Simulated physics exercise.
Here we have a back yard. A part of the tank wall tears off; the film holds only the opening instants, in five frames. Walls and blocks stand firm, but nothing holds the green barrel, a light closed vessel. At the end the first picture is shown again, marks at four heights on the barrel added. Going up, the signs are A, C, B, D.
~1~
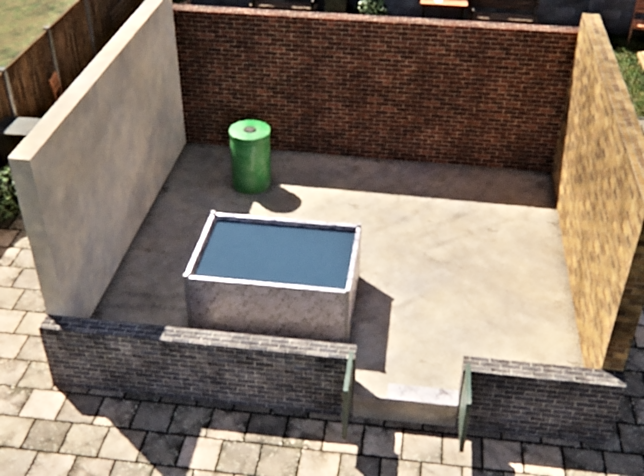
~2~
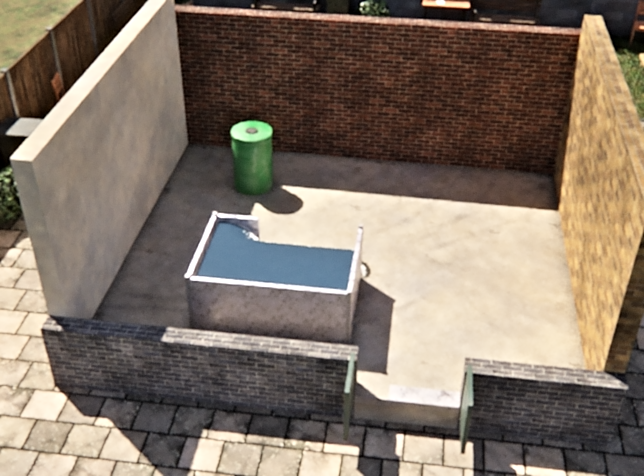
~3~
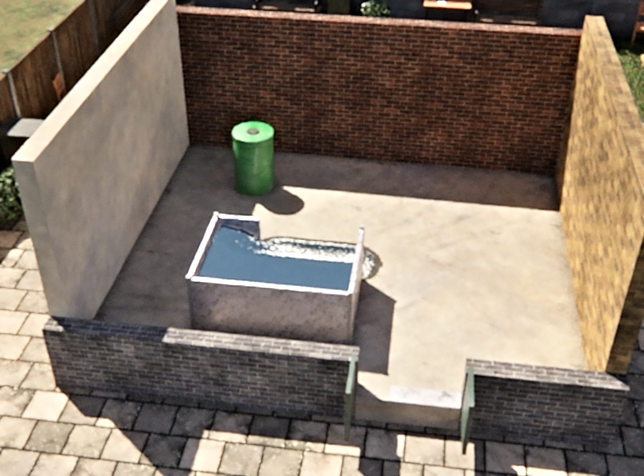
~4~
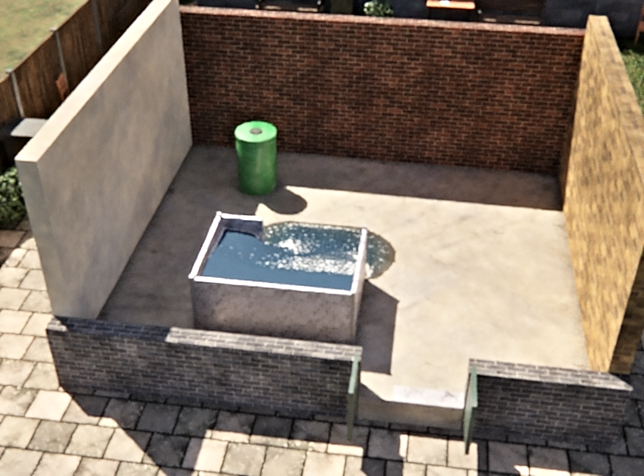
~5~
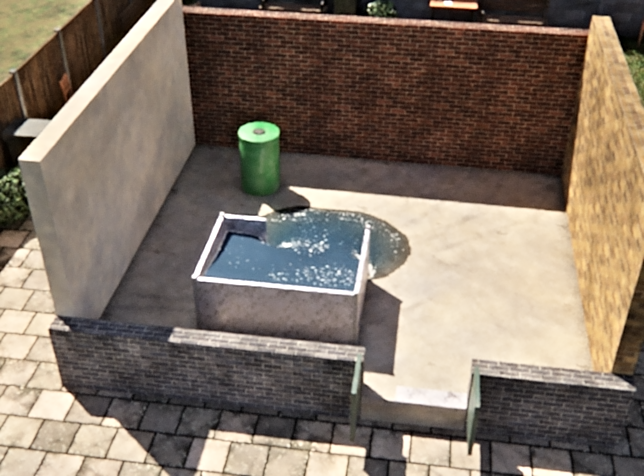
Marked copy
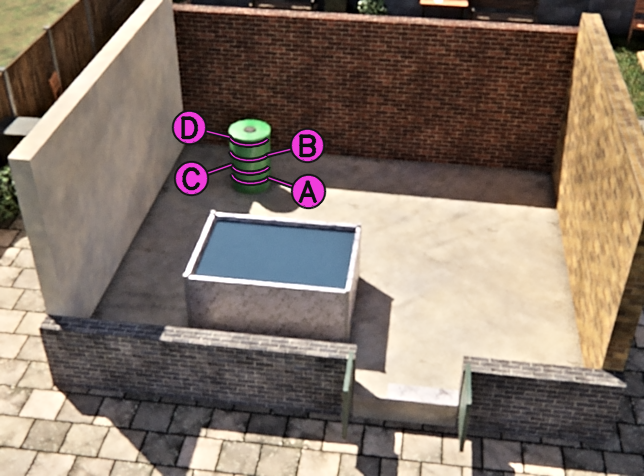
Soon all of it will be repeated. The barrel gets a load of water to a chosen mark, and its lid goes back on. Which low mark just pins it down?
Take A.
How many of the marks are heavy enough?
All of them.
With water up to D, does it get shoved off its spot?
No, that is safe.
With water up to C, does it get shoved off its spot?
No, not at all.
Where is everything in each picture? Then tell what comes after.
Lid of the green barrel at (249, 130); tank full, its middle at (276, 255); open gate at (410, 353).
Water covers 2 % of the ground, mostly out of sight from here.
Water covers 4 % of the ground, mostly out of sight from here.
Water covers 7 % of the ground, mostly out of sight from here.
Lid of the green barrel at (258, 132); water covers 11 % of the ground, mostly out of sight from here.
On the marked copy, A at (247, 183); B at (246, 160); C at (247, 173); D at (245, 145); from the bottom up A, C, B, D.
Choosing A, it does not move.
Choosing B, it does not move.
Choosing C, it does not move.
Choosing D, it does not move.
